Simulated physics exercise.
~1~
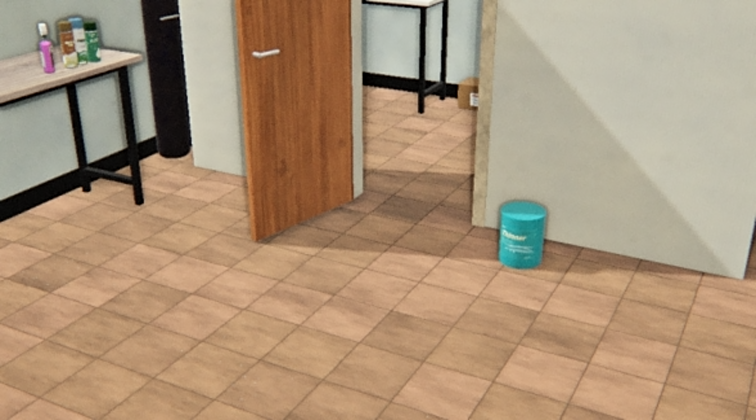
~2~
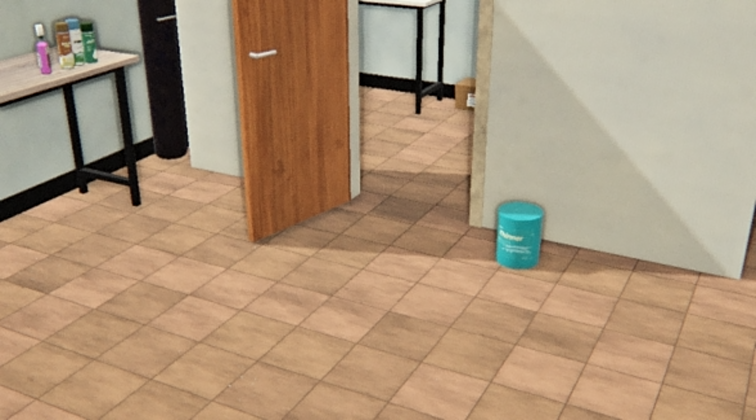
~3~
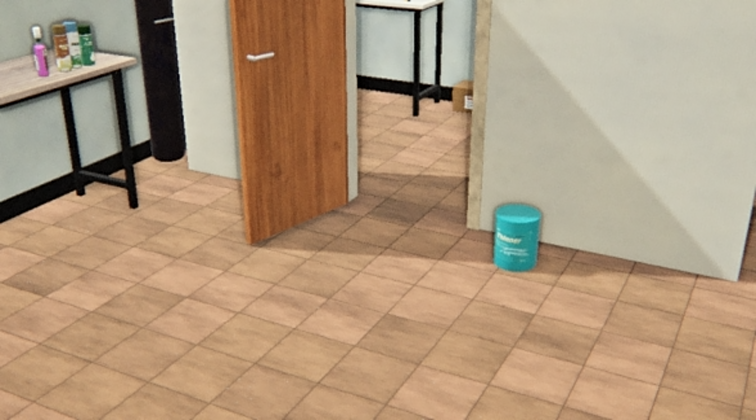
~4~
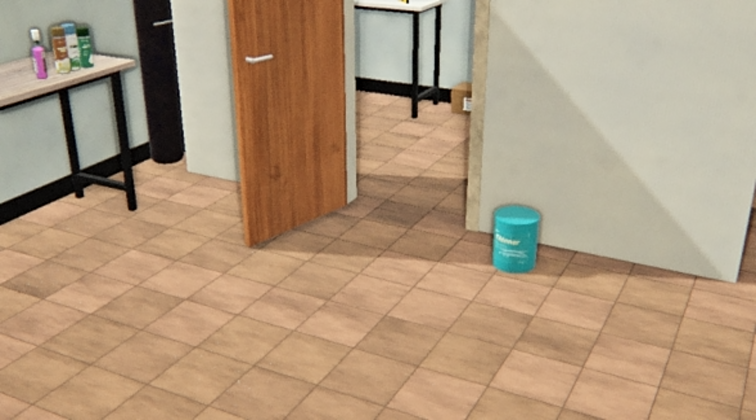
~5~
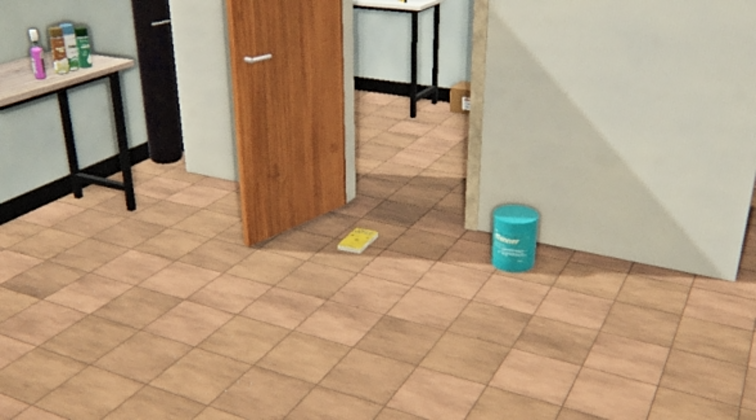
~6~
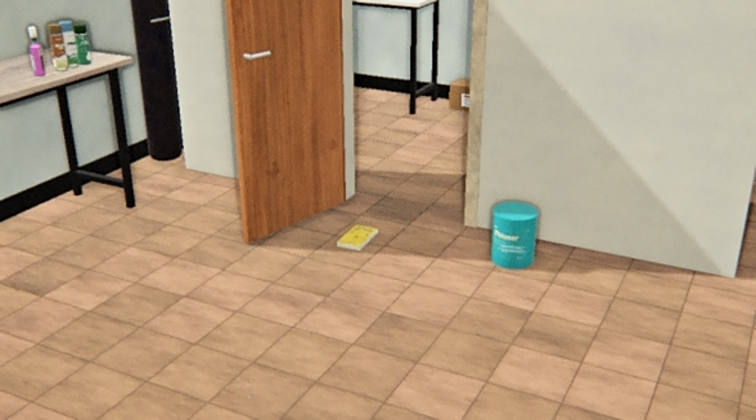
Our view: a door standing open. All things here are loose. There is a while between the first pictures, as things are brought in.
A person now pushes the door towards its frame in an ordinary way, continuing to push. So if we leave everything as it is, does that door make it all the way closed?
Watch it - the door comes to rest in its frame.
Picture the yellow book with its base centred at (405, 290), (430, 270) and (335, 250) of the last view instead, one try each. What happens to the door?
On the first go it makes it all the way, then it makes it all the way, and last it doesn't make it all the way.
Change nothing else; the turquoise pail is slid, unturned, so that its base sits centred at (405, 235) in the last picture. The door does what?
Well, after that the door gets caught.
Then, 1.30 s on from there, open by 64°; yellow book shifted a little near (361, 237).
Then, 2.00 s on from there, open by 34°; yellow book shifted about its own width near (402, 231).
Then, 2.60 s on from there, open by 9°; yellow book shifted well along near (430, 218).
In the end, open by 0°; moved from the start, yellow book; turquoise pail unmoved. At the end, from the last picture's camera, yellow book near (439, 210).
